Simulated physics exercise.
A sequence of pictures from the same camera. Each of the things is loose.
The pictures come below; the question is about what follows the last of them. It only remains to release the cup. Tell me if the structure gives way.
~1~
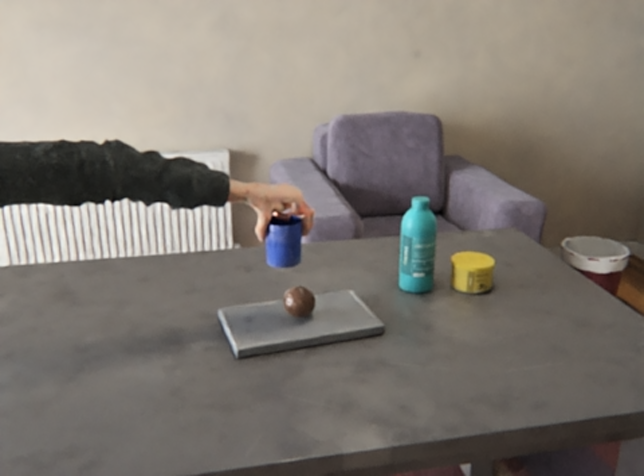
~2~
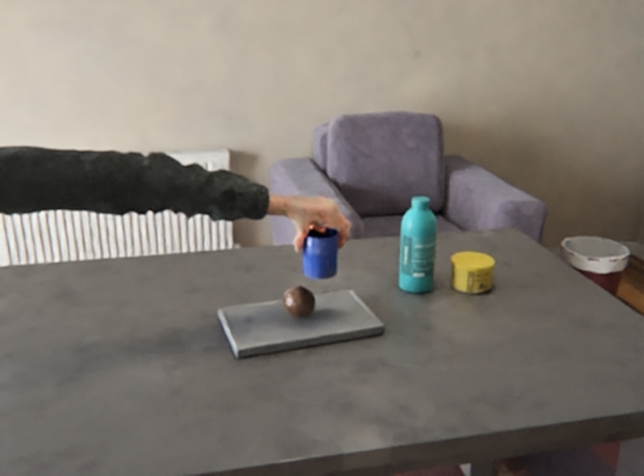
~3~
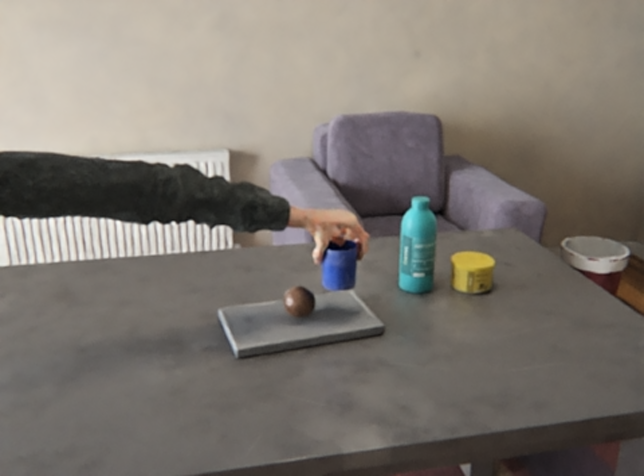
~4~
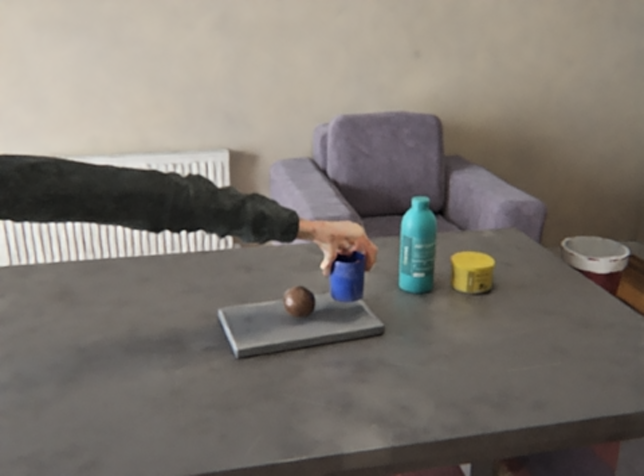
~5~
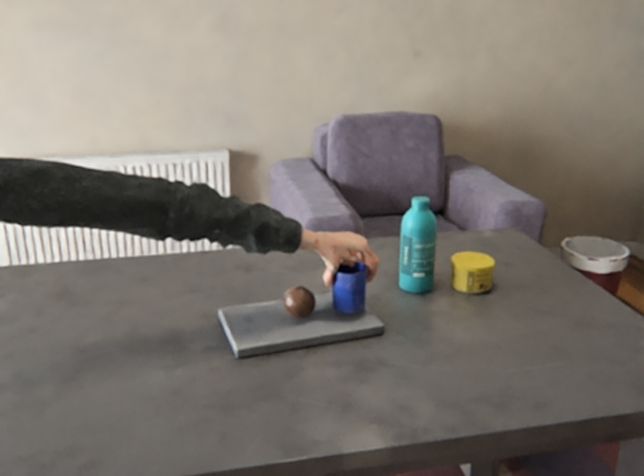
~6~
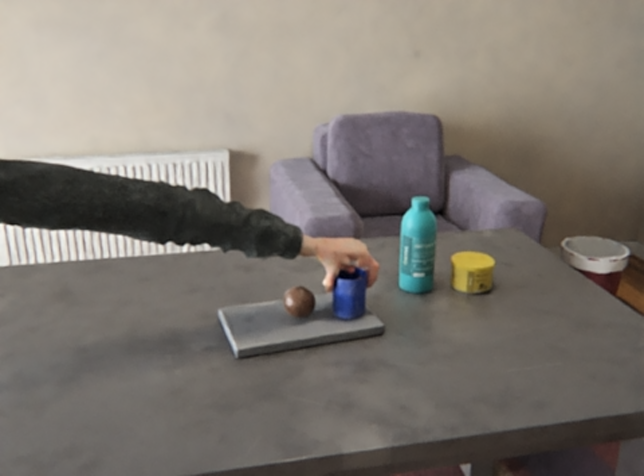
It does not give way.
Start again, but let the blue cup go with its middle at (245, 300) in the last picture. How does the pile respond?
The pile remains standing.
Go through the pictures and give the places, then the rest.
The first frame shows on its way; blue cup (284, 241); grey tray (300, 321).
The second frame shows on its way; blue cup (321, 253); brown onion (299, 301).
The third frame shows on its way; blue cup (339, 265); grey tray (300, 321).
The fourth frame shows on its way; blue cup (347, 276); brown onion (299, 301).
The fifth frame shows on its way; blue cup (349, 287); grey tray (300, 321).
The sixth frame shows set down, still held; blue cup (349, 293); brown onion (299, 301).
Then, 0.30 s later than the last frame, all is still.
Then, 0.70 s later than the last frame, blue cup resting near (349, 293).
When it is over, all 5 as before. End places, in pixels of the last picture, blue cup near (349, 293). The pile holds.
